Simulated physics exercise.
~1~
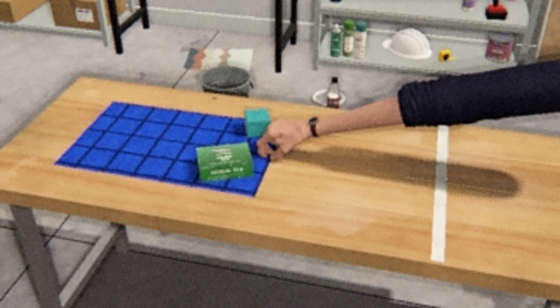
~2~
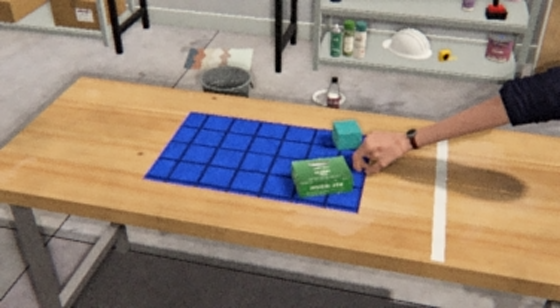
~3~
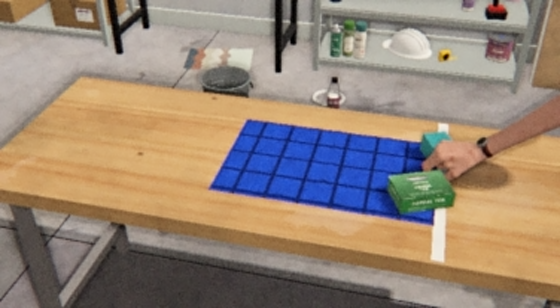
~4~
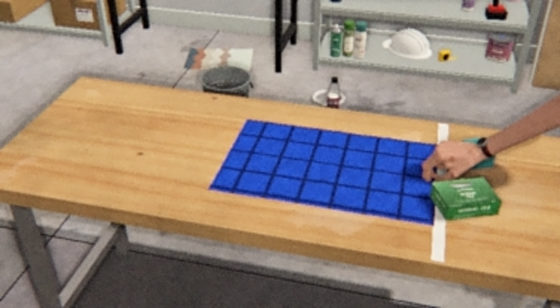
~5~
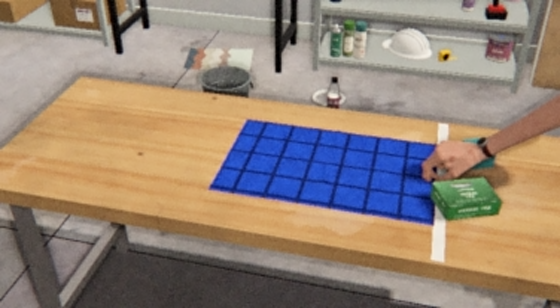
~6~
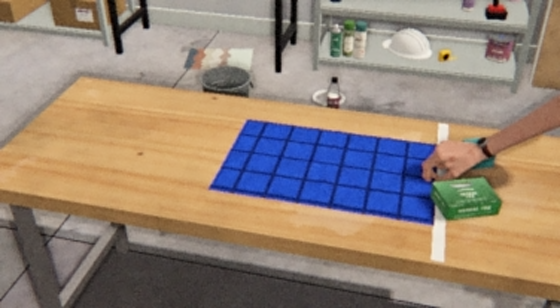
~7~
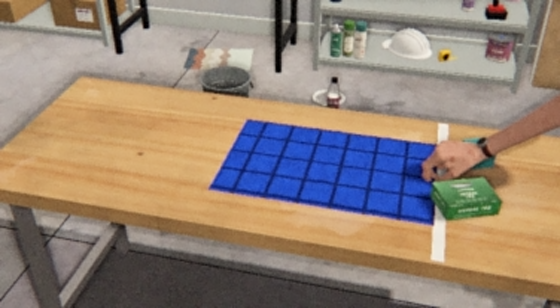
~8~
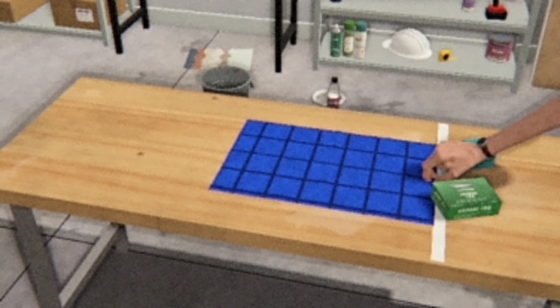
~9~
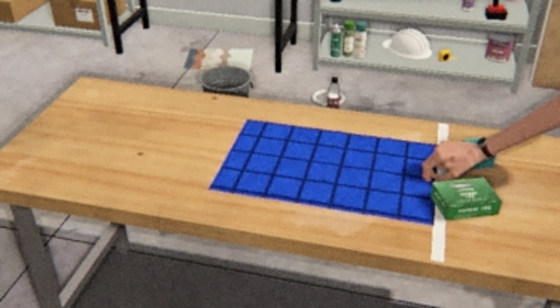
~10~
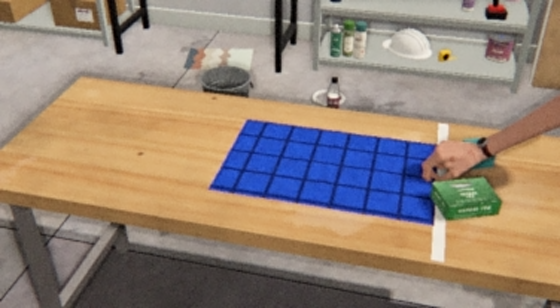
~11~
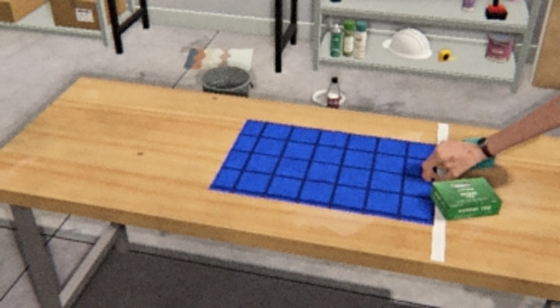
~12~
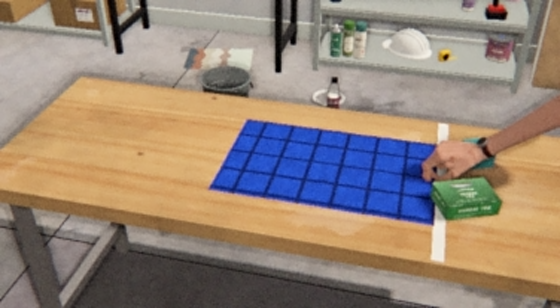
A blue gridded mat carrying a green packet and a turquoise block was pulled right along a wooden workbench by a hand, then stopped at the white tape while both items slid off its front edge and came to rest just beyond it.
